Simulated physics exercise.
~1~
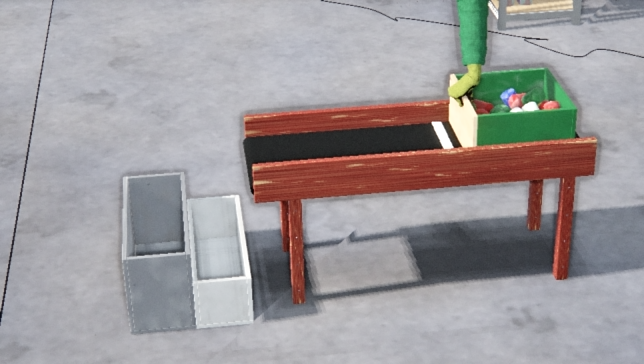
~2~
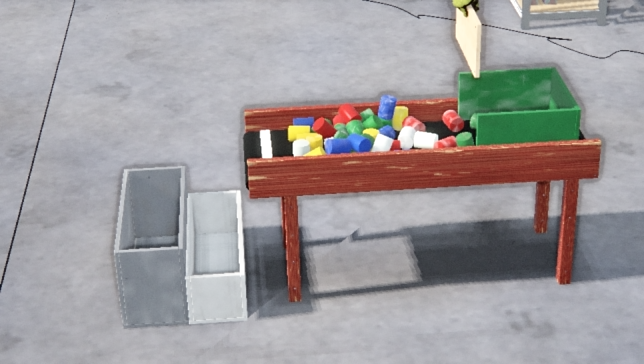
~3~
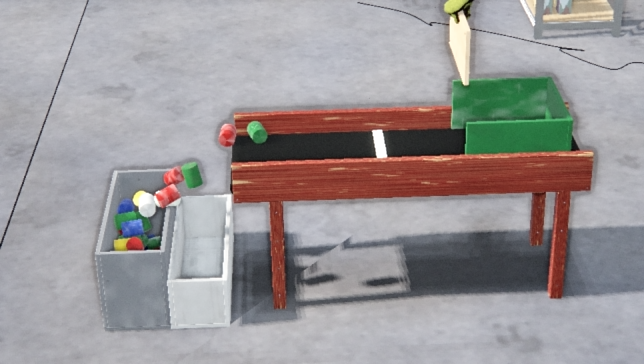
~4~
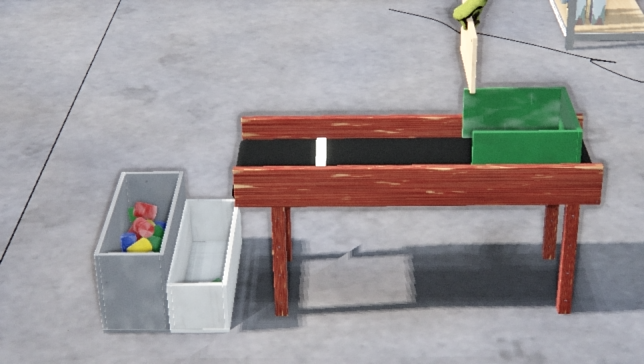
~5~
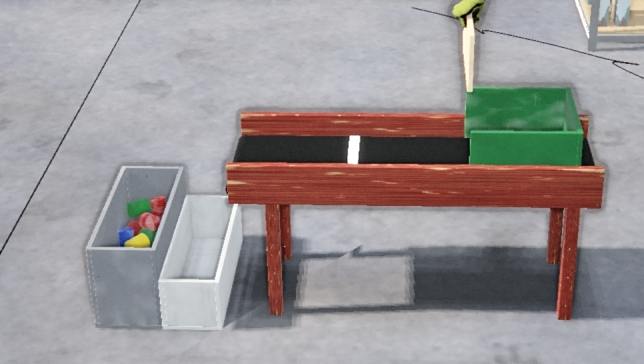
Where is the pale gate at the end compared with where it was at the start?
At the start it stands upright closing the left side of the green pen, down at the belt. By the end it is held upright, raised above the belt, leaving the pen open.
